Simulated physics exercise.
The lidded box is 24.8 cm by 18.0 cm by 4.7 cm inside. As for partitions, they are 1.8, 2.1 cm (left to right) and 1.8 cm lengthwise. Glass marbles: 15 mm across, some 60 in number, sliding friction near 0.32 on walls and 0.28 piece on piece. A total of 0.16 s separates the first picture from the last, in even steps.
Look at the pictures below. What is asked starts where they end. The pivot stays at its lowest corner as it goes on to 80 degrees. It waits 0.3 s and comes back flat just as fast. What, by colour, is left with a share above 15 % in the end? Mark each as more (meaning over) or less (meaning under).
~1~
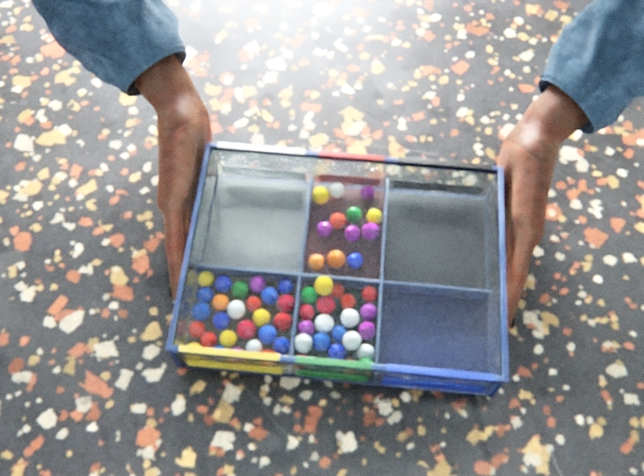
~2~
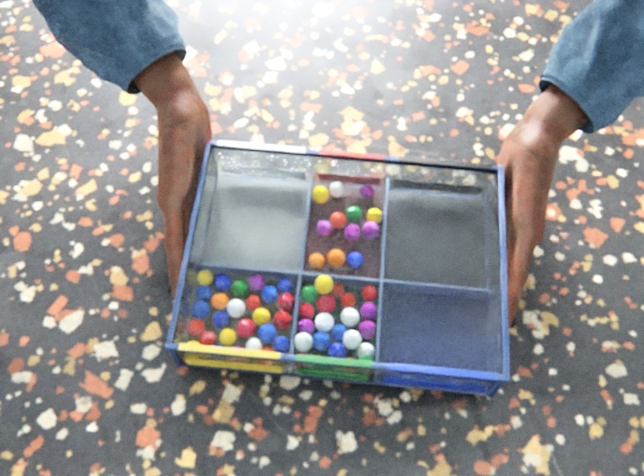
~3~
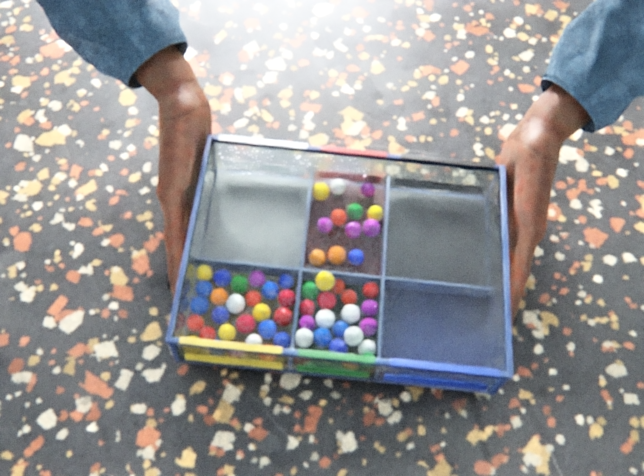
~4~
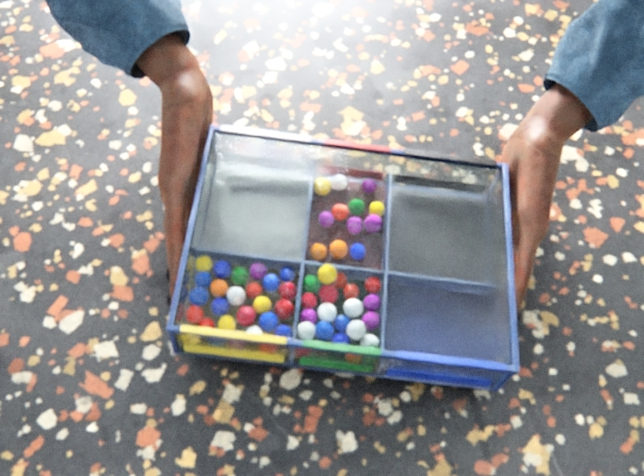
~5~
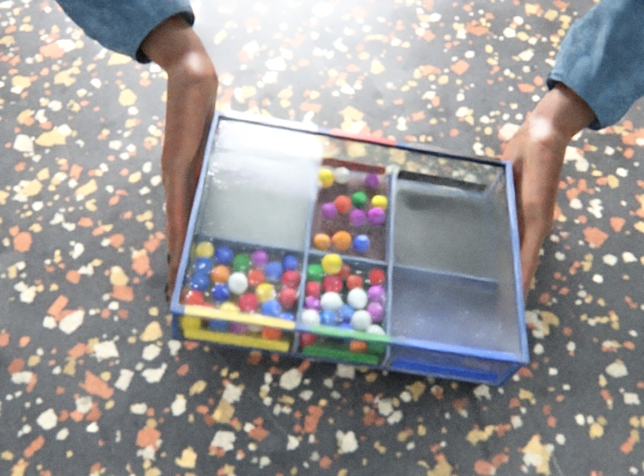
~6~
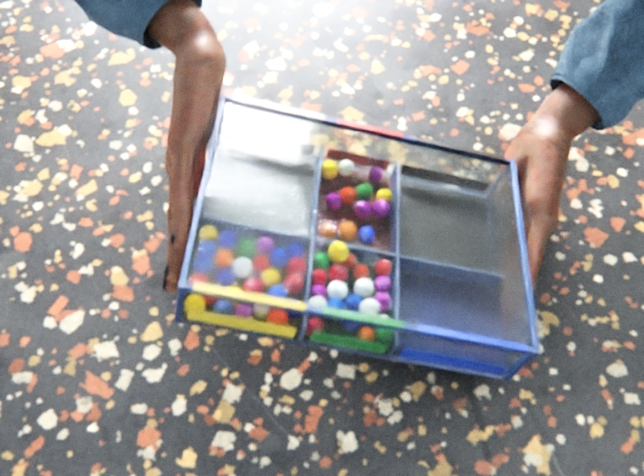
Red - more; blue - less; green - less; yellow - less; white - less; black - more.
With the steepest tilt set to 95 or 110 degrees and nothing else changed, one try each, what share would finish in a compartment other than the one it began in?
I'd put them near 95 and 90 percent in that order.
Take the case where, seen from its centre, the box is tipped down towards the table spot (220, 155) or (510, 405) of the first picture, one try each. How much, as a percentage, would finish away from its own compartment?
Near 65 and 75 per cent, in that order.
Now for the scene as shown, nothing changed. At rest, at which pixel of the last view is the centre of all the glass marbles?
Approximately (423, 234) in the last picture.
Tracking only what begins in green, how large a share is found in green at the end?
That comes out at about 10 percent.
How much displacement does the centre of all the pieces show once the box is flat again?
12.0 cm.
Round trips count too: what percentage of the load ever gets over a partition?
Around 85 in a hundred.
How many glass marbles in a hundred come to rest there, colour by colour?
Final shares in percent: Red 20, blue 0, green 5, yellow 0, white 0, black 75.
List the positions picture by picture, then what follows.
The first picture shows box tilt 0 degrees, front corners at (172, 346) and (502, 377); red 20 %, green 35 %, yellow 45 %.
The second picture shows box tilt 1 degrees, front corners at (172, 344) and (503, 376).
The third picture shows box tilt 3 degrees, front corners at (172, 338) and (506, 373).
The fourth picture shows box tilt 6 degrees, front corners at (173, 326) and (512, 367), lowest corner right back.
The fifth picture shows box tilt 11 degrees, front corners at (177, 308) and (522, 359), lowest corner right back.
The sixth picture shows box tilt 16 degrees, front corners at (185, 285) and (533, 349), lowest corner right back; red 20 %, green 35 %, yellow 45 %.
Then, 0.62 s after the last picture, tilt 80 degrees; red 40 %, green 20 %, yellow 5 %, white 5 %, black 25 %.
Then, 1.03 s after the last picture, tilt 46 degrees; red 25 %, green 5 %, black 70 %.
Then, 1.52 s after the last picture, tilt 0 degrees; red 20 %, green 5 %, black 75 %.
In the end, red 20 %, blue 0 %, green 5 %, yellow 0 %, white 0 %, black 75 %.
